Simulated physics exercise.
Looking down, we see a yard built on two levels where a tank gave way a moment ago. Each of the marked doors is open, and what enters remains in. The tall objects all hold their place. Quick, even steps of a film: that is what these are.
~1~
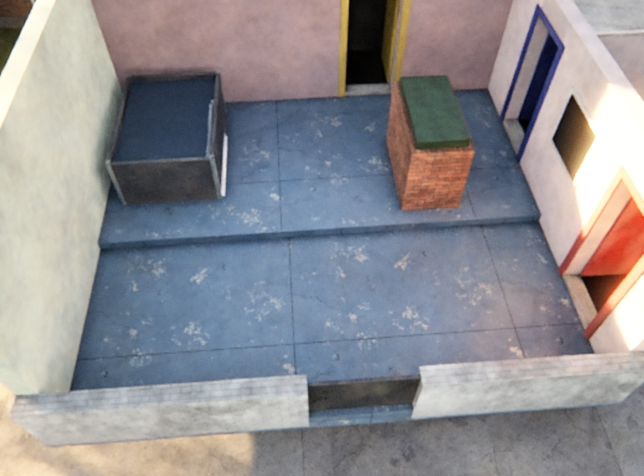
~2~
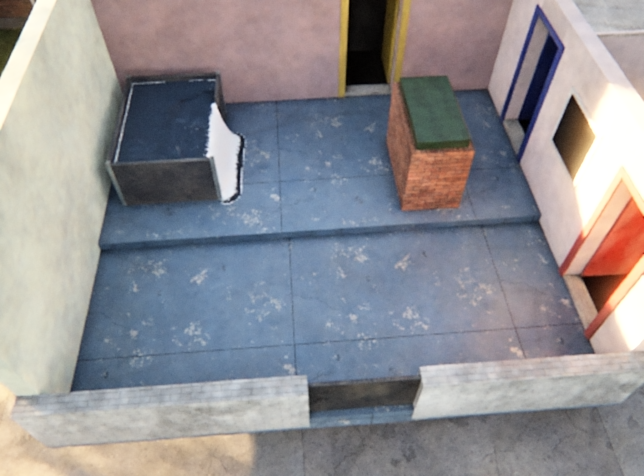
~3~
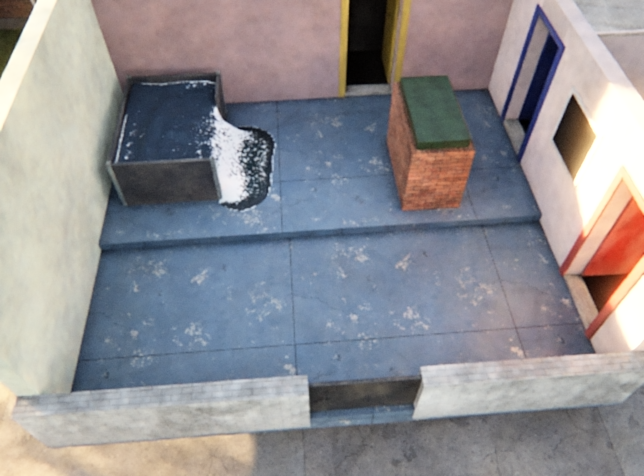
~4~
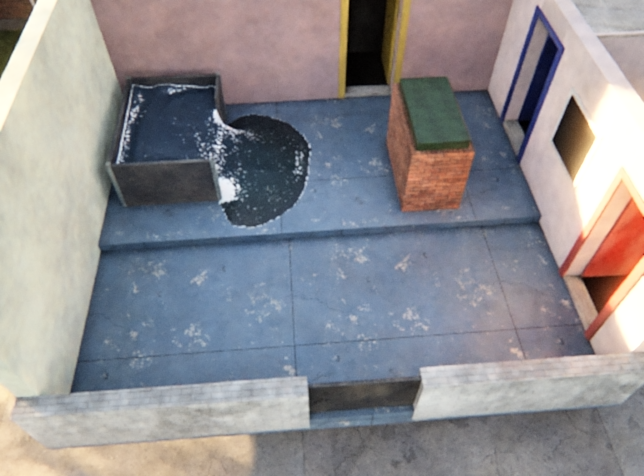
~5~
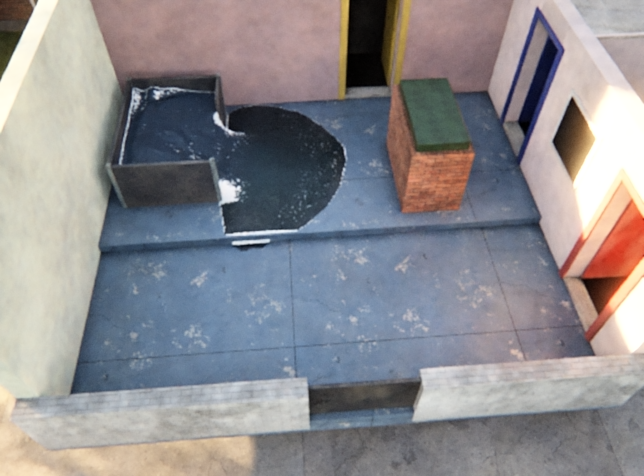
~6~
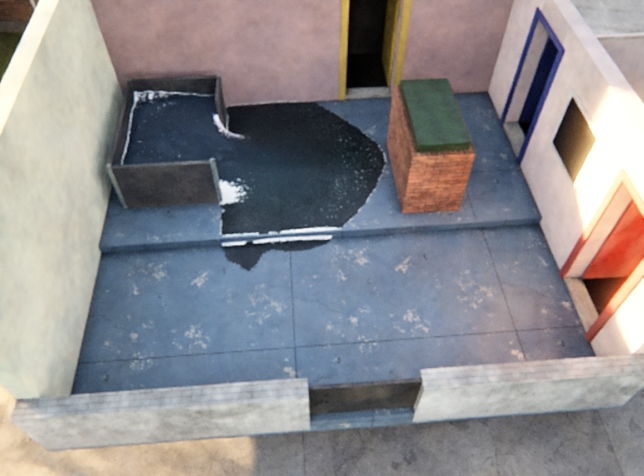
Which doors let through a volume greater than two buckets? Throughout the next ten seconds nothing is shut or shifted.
Checking each one: The red door lets through more; the blue door lets through less or just two; the yellow door lets through more.
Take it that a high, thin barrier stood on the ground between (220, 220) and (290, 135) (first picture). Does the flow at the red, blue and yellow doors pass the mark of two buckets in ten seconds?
The red one falls short, the blue one exceeds it, the yellow one falls short.
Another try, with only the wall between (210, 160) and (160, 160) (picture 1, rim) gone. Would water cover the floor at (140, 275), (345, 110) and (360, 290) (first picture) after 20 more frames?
Submerged, bone-dry, submerged.
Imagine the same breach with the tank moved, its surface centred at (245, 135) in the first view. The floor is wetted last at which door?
Last: The blue-painted one.
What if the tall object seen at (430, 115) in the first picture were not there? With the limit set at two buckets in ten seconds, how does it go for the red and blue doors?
In order: Red door gets too much, then blue door gets too much.
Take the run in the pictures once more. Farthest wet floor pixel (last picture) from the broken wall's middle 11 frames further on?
The front should reach about (563, 331).
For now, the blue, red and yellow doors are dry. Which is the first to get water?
I'd say the yellow-painted one.
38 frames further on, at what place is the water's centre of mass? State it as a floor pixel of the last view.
My reading is close to (360, 221).
A moment on, water covers 35 % of the floor; the red door not reached, the blue door not reached, the yellow door wet at the sill, nothing in.
Next, water covers 50 % of the floor; the red door not reached, the blue door not reached, the yellow door under two buckets in.
Then, water covers 65 % of the floor; the red door under two buckets in, the blue door wet at the sill, nothing in, the yellow door over two buckets in.
Later, water covers 85 % of the floor; the red door over two buckets in, the blue door under two buckets in, the yellow door far over two buckets in.
In the end, water covers 95 % of the floor; the red door over two buckets in, the blue door under two buckets in, the yellow door far over two buckets in.
